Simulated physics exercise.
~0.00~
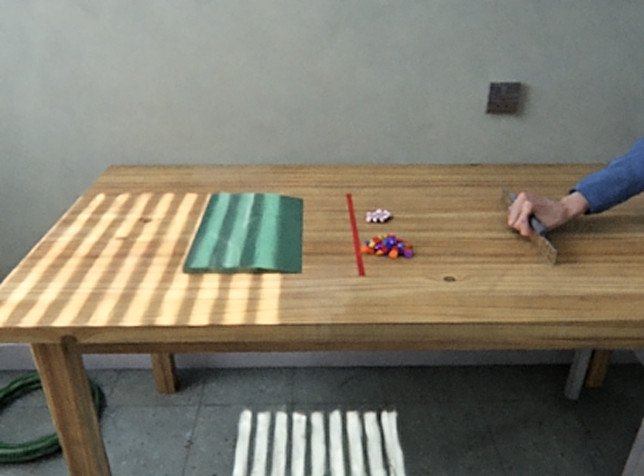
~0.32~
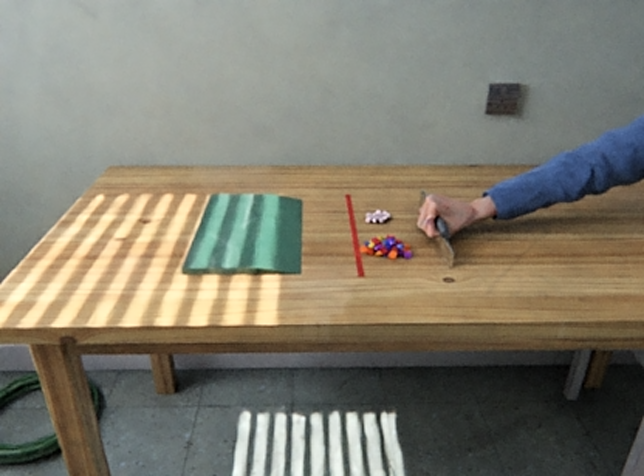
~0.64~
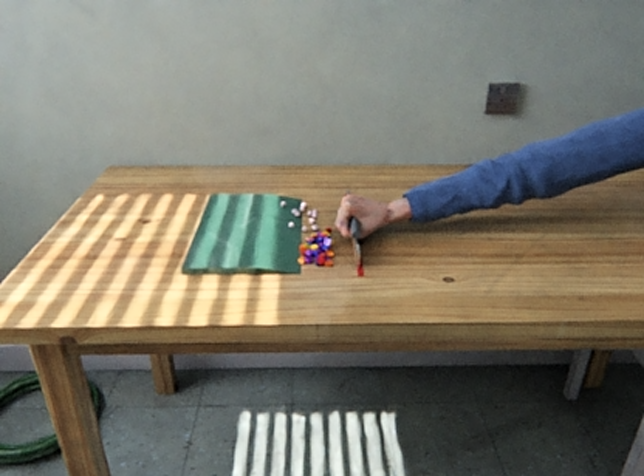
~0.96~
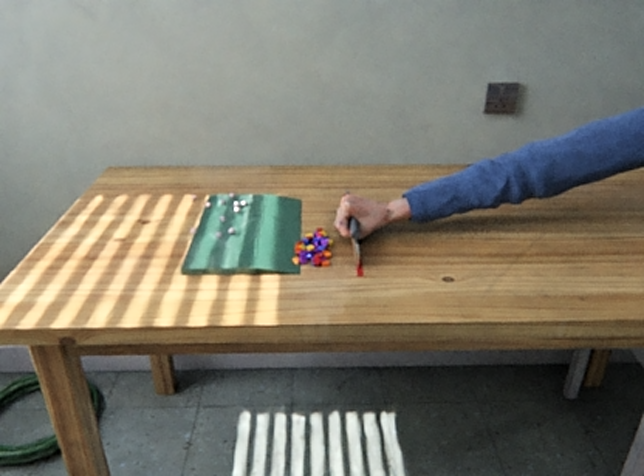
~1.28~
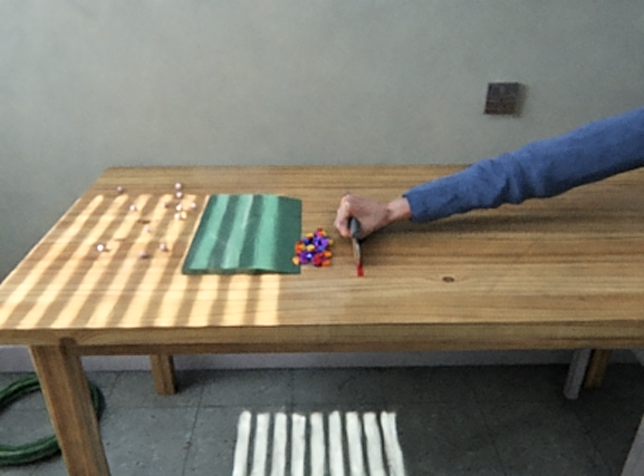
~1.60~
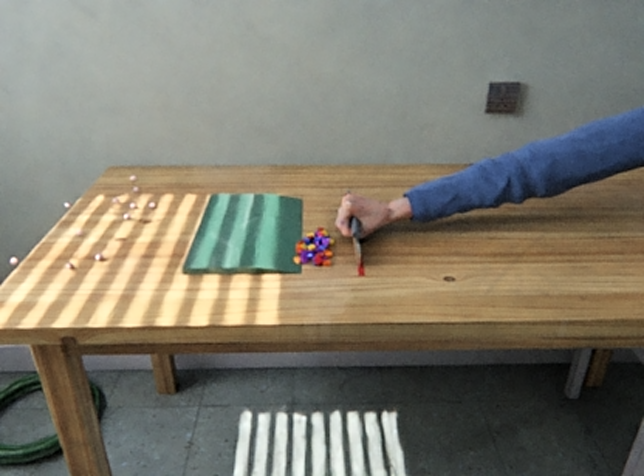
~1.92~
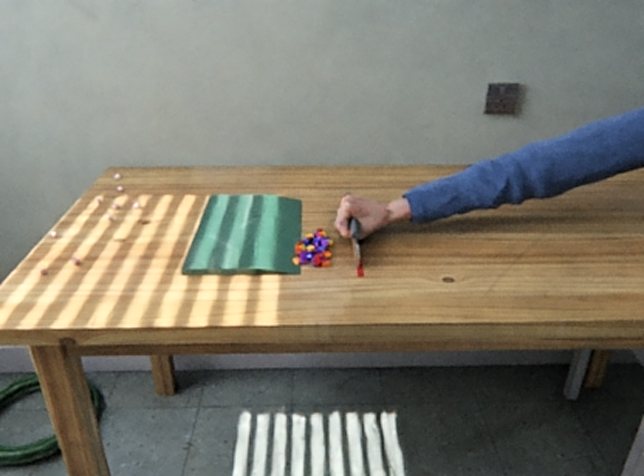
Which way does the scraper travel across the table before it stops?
The scraper travels to the left, until it stops at the red tape.
The clip opens on a wooden table where a hand in a blue sleeve holds a scraper to the right of two small piles, a pale one farther back and a red, orange and purple one nearer. The hand sweeps the scraper left and stops it at the red tape, while both piles slide on toward a green slab. The pale bits run up onto the slab and pass over it, scattering across the striped sunlight beyond. The colourful bits halt at the slab's right edge, with only a few on it. At the end they remain bunched there, while the pale bits lie spread toward the table's left end.
